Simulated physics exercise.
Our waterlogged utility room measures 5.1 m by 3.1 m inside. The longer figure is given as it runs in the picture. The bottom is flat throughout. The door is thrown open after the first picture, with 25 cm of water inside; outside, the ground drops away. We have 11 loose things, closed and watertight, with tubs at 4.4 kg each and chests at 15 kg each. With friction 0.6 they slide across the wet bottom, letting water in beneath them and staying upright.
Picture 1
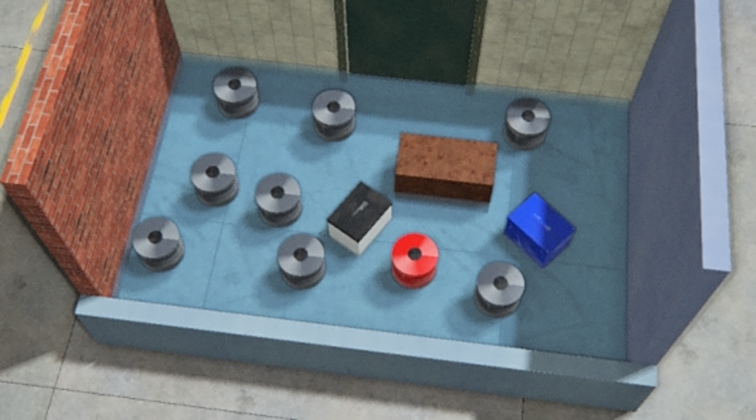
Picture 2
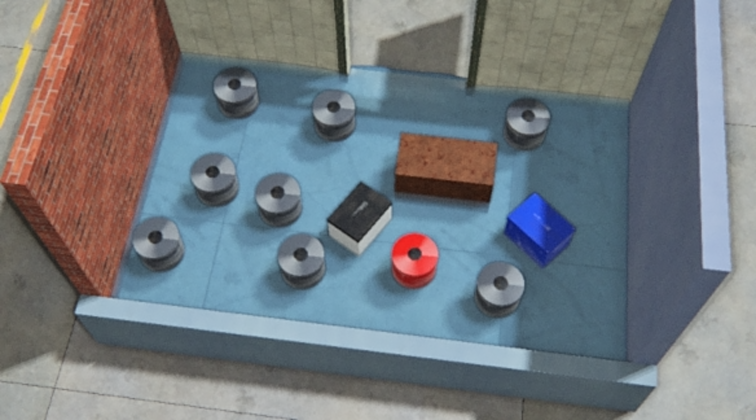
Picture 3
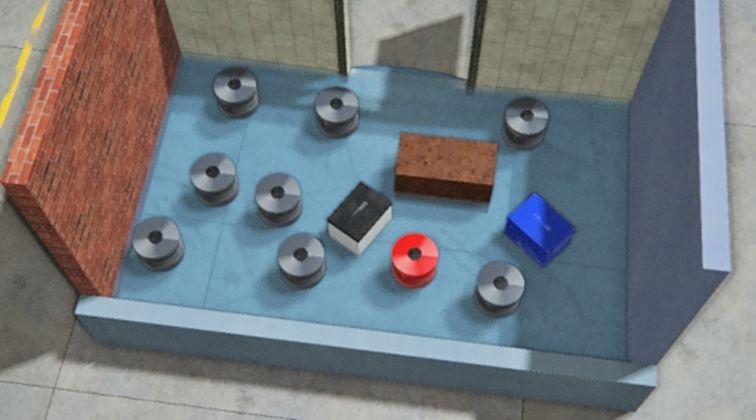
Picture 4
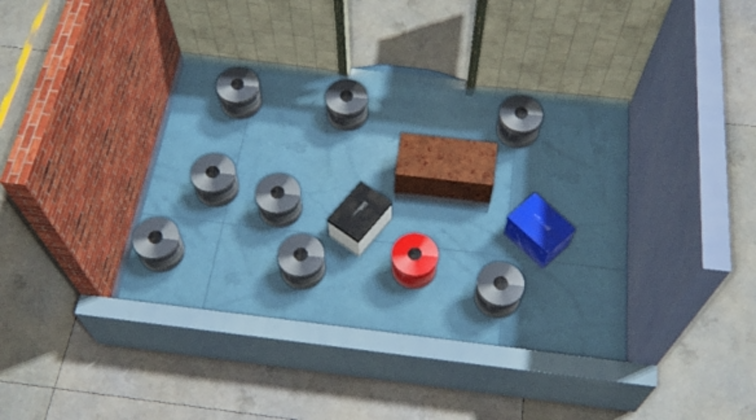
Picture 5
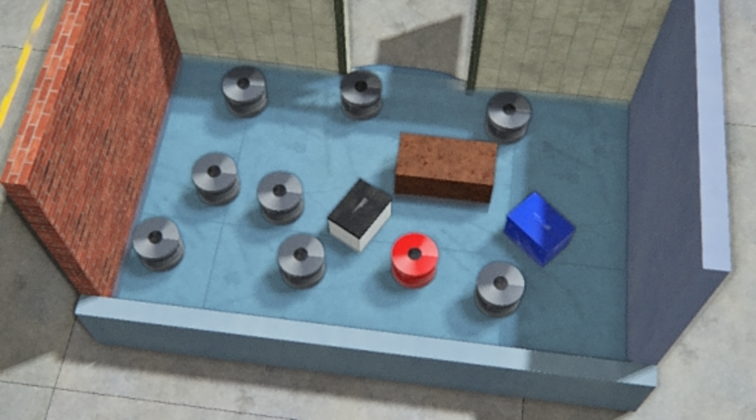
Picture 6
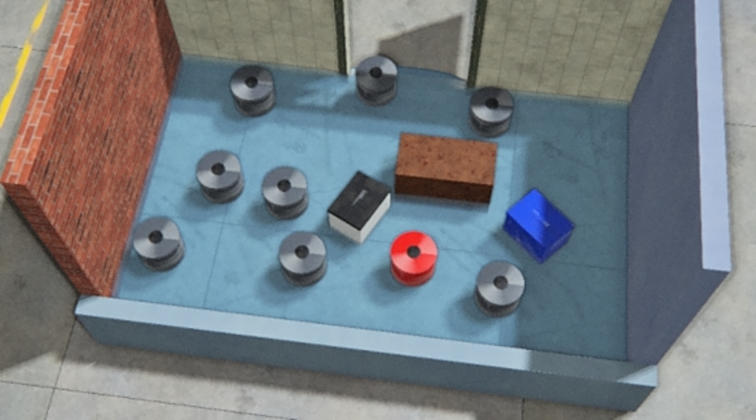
A shallow pool of blue-tinted water covers the floor of a walled utility room, seen from high above by a still camera, with red brick at left. Grey tubs, a red tub, a black-and-white box and a blue chest sit around a brown block. The dark door at the back opens, then the rear tubs drift towards the doorway while the others barely shift.
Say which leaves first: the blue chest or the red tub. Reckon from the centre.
The blue one.
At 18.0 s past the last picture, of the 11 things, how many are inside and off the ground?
Of them, 2.
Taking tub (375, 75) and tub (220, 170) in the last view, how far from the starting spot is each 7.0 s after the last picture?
Result, in order - first: Washed out; second: 100 cm.
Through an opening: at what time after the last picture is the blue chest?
Estimate: Close to 9.0 s.
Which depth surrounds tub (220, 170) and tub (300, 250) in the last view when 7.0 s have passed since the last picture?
15 and 14 cm.
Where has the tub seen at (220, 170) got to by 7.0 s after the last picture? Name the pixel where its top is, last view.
It should be close to pixel (275, 117).
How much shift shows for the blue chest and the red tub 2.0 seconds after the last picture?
Shifts: Around 50 and 20 cm.
Then, 2.0 s after the last picture the blue chest is near (542, 180), 0.5 m from its start, afloat; the red tub is near (406, 238), 0.2 m from its start, afloat; 2 of 11 are out; 9 afloat.
Then, 7.0 s after the last picture the blue chest is near (491, 111), 1.4 m from its start, afloat; the red tub is near (401, 215), 0.5 m from its start, afloat; 4 of 11 are out; 7 afloat.
Then, 14.0 s after the last picture the blue chest has gone out (9.1 s after the last picture); the red tub is near (377, 141), 1.4 m from its start, afloat; 7 of 11 are out; 4 afloat.
Then, 18.0 s after the last picture the blue chest has gone out (9.1 s after the last picture); the red tub has gone out (17.6 s after the last picture); 9 of 11 are out; 2 afloat.
